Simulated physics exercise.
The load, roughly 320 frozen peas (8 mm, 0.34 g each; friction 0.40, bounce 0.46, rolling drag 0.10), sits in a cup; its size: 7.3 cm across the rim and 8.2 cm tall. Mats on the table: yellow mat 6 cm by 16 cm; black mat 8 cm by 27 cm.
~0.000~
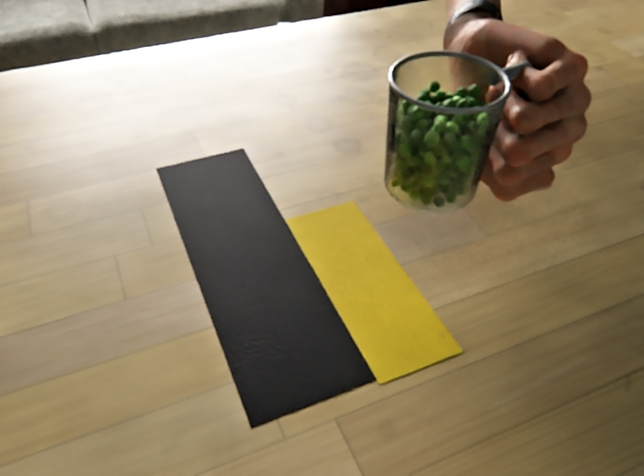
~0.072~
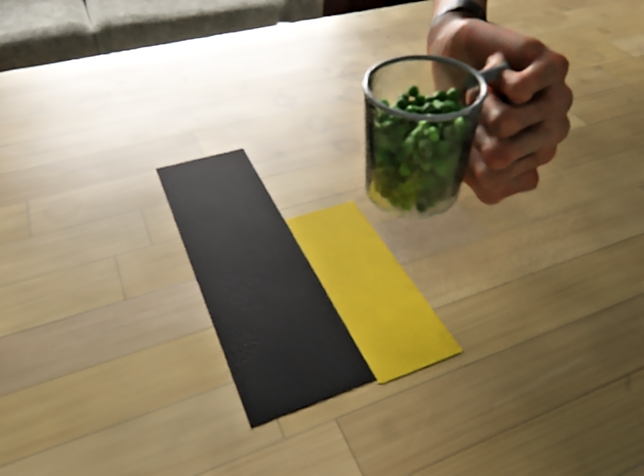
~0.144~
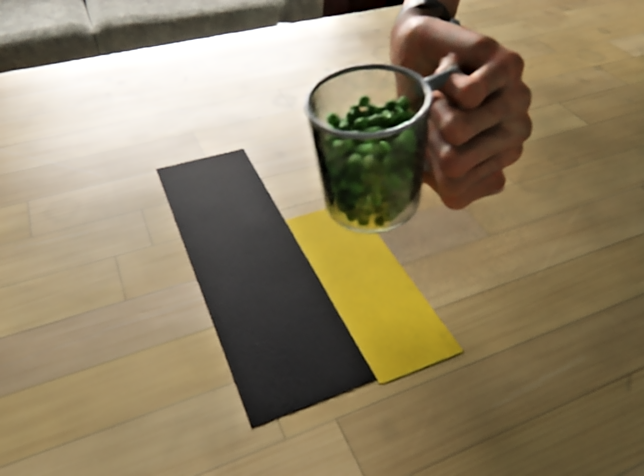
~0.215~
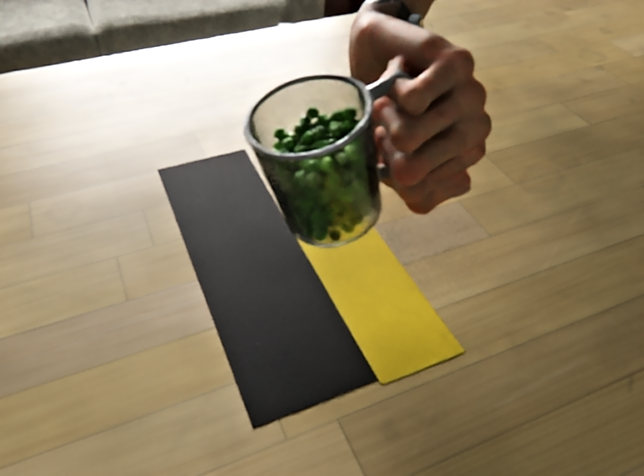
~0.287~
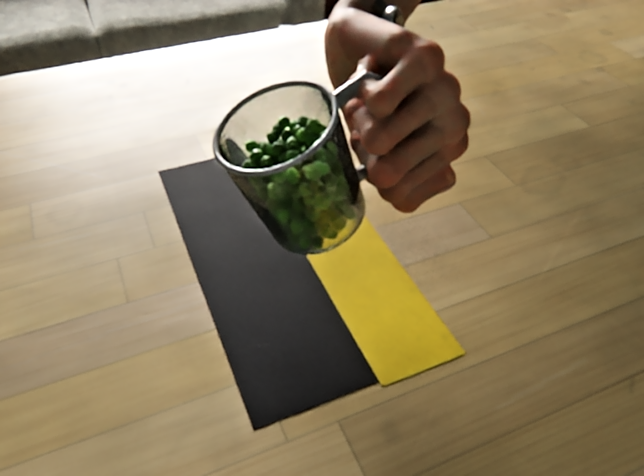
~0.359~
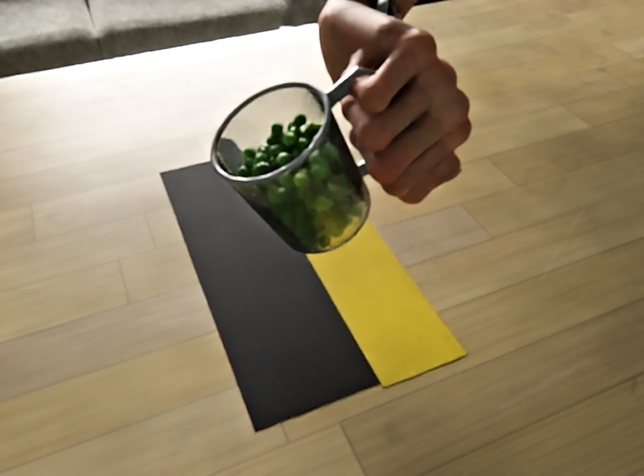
The footage shows a hand carrying a clear cup of green peas leftward above a wooden table with adjoining black and yellow mats, tilting it gradually to the left, then tilting it further while holding it nearly in place.
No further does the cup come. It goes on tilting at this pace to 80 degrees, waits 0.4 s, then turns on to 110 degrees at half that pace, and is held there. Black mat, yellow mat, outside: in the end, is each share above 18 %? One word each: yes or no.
Black mat: Yes. Yellow mat: No. Outside: Yes.
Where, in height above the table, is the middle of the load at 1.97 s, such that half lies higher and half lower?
Some 8 cm.
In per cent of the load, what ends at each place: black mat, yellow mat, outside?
Final split in % - black mat 55, yellow mat 0, outside 45.
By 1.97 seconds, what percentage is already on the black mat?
It comes to near 10 in a hundred.
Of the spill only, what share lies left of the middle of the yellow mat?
Share: Approx. 100 %.
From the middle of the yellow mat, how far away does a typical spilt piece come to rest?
Within around 14 cm of the centre.
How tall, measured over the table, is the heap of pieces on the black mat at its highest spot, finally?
2.5 cm, roughly.
Then, at 0.98 s, tilt 78 degrees; cup 100 %; middle of all pieces on or above the table near (307, 180).
After 1.50 s, tilt 80 degrees; cup 90 %, outside 5 %; middle of all pieces on or above the table near (298, 192).
After 1.97 s, tilt 99 degrees; cup 80 %, outside 10 %, black mat 10 %; middle of all pieces on or above the table near (286, 208).
Then, at 2.43 s, tilt 110 degrees; cup 20 %, outside 40 %, black mat 40 %; middle of all pieces on or above the table near (218, 282).
By 3.1 s all is still; yellow mat 0 %, cup 0 %, outside 45 %, black mat 55 %.
